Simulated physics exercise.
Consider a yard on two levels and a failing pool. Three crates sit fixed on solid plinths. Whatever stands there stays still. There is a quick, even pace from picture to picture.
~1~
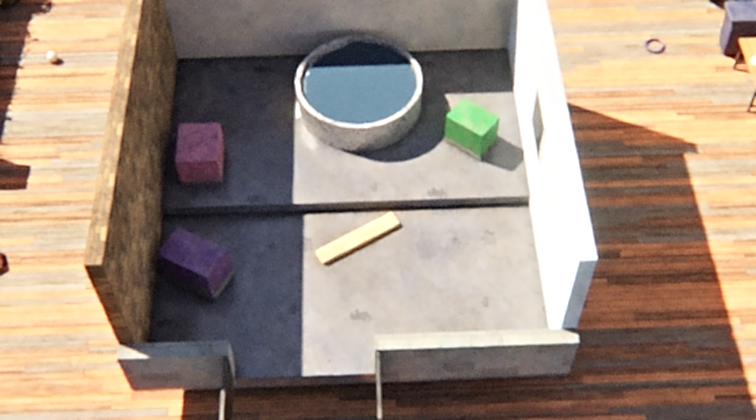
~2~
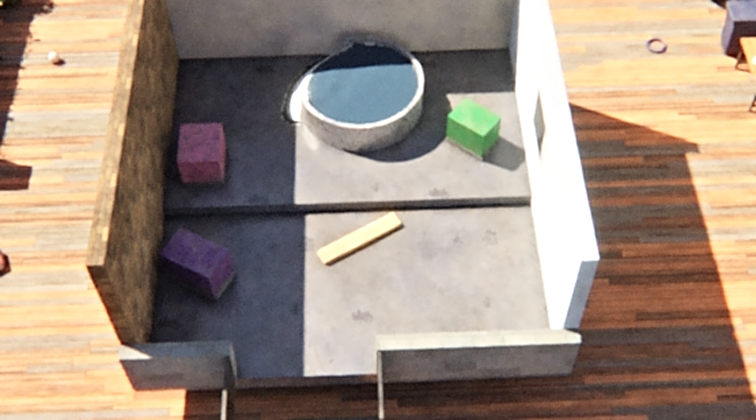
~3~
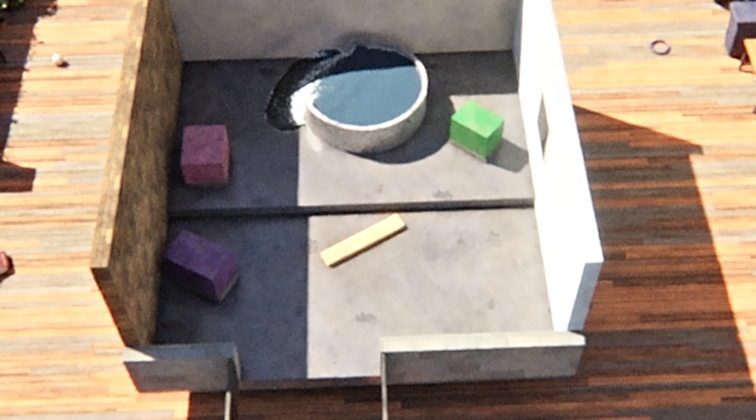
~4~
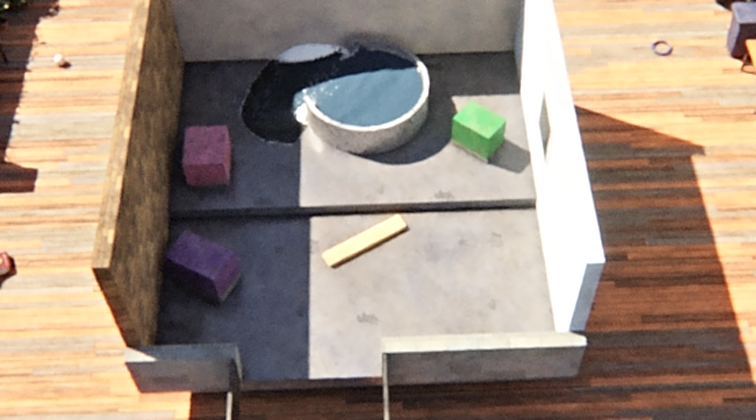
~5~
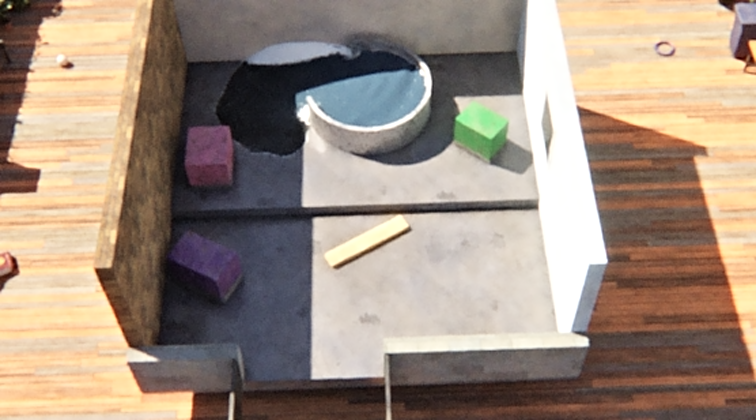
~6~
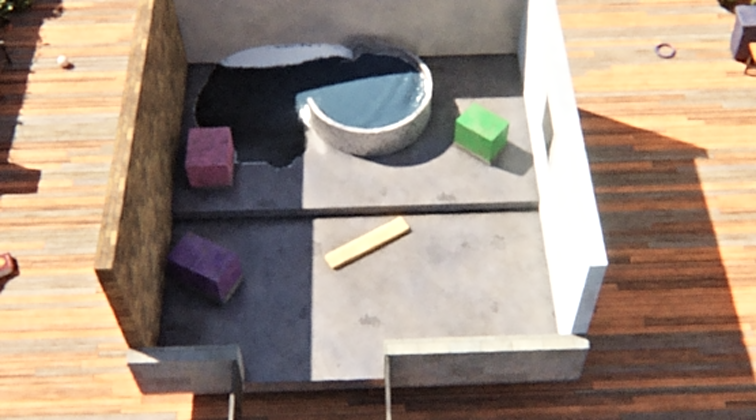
A walled concrete yard on two levels, set on a wooden deck, is seen from high above, with a round pool of dark blue water at the back. A pink block and a purple block sit at left, a green block at right, and a pale plank lies on the lower level. Water pours from the pool's left side and spreads leftward across the upper floor to the pink block, while the view shifts very slightly.
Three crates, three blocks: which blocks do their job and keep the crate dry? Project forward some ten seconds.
The pink crate gets wet; the green crate keeps dry; the purple crate gets wet.
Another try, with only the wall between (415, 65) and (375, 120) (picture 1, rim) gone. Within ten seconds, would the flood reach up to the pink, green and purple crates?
Going crate by crate, the pink one comes through dry, the green one gets flooded and the purple one comes through dry.
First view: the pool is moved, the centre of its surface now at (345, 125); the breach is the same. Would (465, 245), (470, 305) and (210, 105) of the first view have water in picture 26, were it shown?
Taking the three spots in order: Bare, bare, swamped.
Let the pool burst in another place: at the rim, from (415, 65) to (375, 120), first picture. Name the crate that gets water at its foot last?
The crate marked pink.
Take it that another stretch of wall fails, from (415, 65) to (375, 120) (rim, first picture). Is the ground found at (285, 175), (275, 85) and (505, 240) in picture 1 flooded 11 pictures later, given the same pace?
Spot one spared, spot two spared, spot three inundated.
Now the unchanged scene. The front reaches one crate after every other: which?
Result - the crate marked green.
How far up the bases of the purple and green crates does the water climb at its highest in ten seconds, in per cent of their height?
170 %, then 40 %.
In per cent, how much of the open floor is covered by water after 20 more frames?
My estimate is close to 35 per cent.
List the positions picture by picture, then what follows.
Still water in the round pool at (359, 83), in the first picture.
Water pours out at (311, 78) and has run to a hidden place, in the second picture.
The front is at (278, 125), out from the gap at (315, 82), in the third picture.
Water pours out at (316, 83) and has run to (250, 124), in the fourth picture.
Water pours out at (319, 84) and has run to (225, 123), in the fifth picture.
Water pours out at (319, 85) and has run to (200, 115), in the sixth picture.
A moment on, water covers 15 % of the floor; the pink crate water round its plinth, the green crate not reached, the purple crate not reached.
Next, water covers 20 % of the floor; the pink crate water round its plinth, the green crate not reached, the purple crate not reached.
Then, water covers 35 % of the floor; the pink crate water round its plinth, the green crate not reached, the purple crate water round its plinth.
Later, water covers 80 % of the floor; the pink crate water round its plinth, the green crate water round its plinth, the purple crate water round its plinth.
In the end, water covers 90 % of the floor; the pink crate was topped, the green crate stayed above the water, the purple crate was topped.
